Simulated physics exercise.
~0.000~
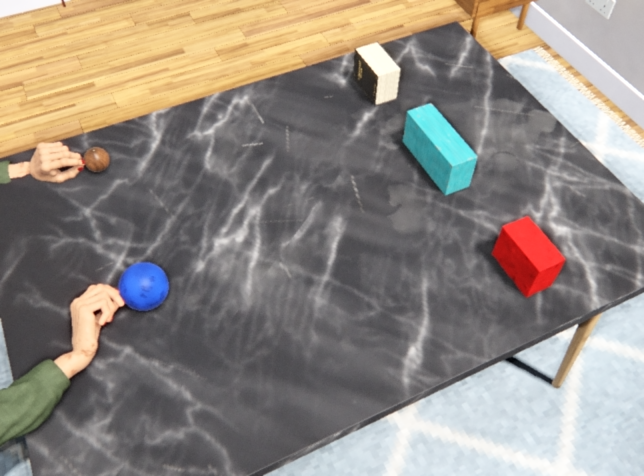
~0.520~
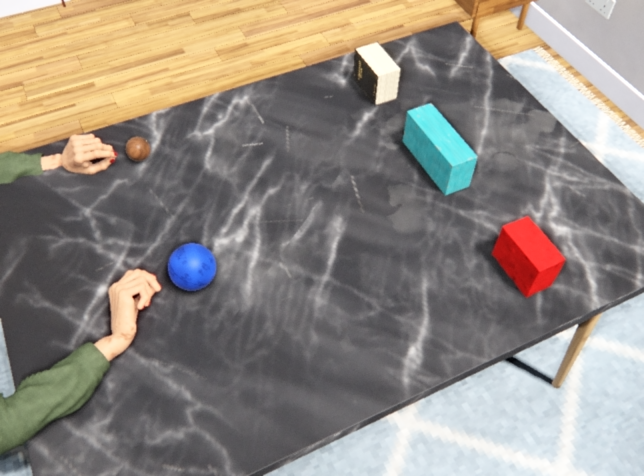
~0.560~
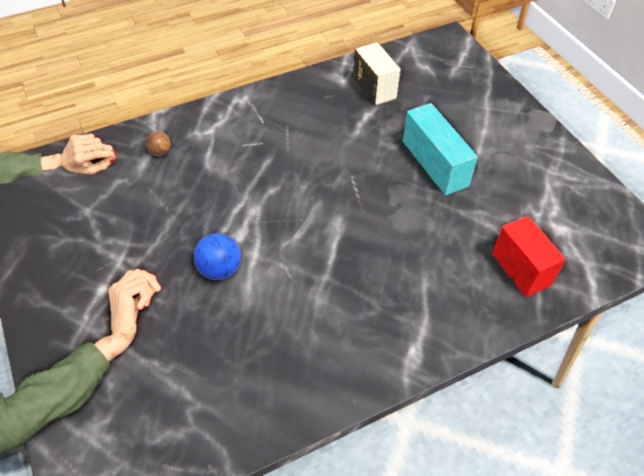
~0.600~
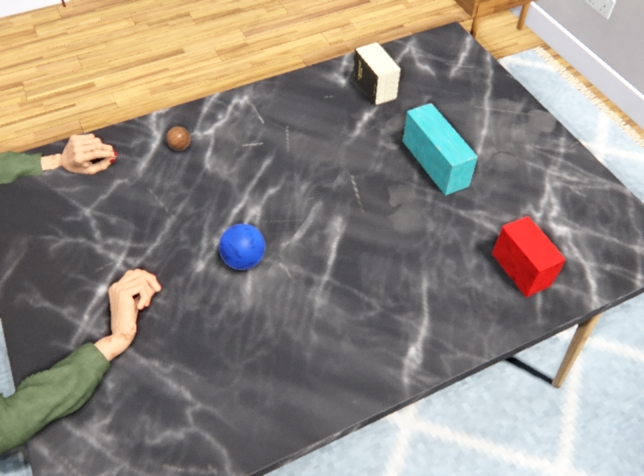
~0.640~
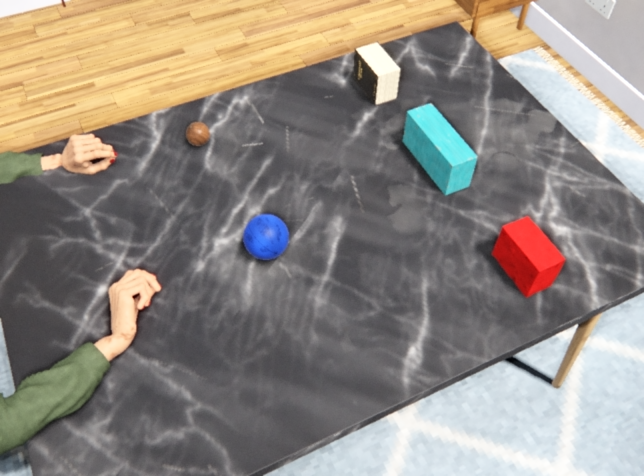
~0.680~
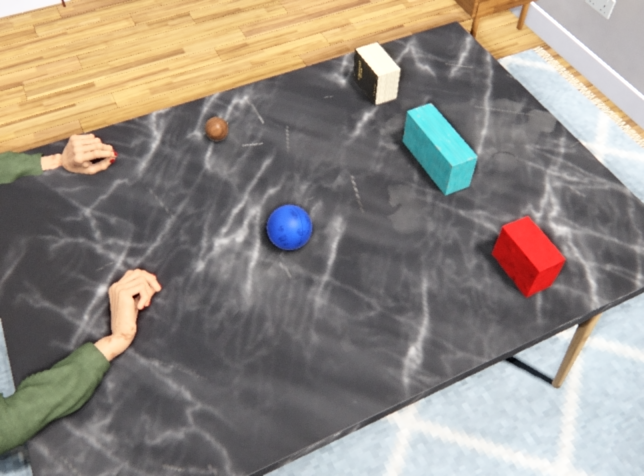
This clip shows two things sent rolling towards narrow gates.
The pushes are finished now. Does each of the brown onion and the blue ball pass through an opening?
Answer - brown onion: No, blue ball: No.
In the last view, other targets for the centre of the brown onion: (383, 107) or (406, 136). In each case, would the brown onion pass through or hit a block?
It crosses the gap the first time and meets a block the second.
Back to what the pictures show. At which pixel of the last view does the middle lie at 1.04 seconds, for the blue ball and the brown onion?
The blue ball near (408, 178), the brown onion near (357, 93).
After 1.04 s, brown onion coming back near (357, 93); blue ball coming back near (408, 178).
In the end (2.3 s), the brown onion is stopped; the blue ball is stopped.
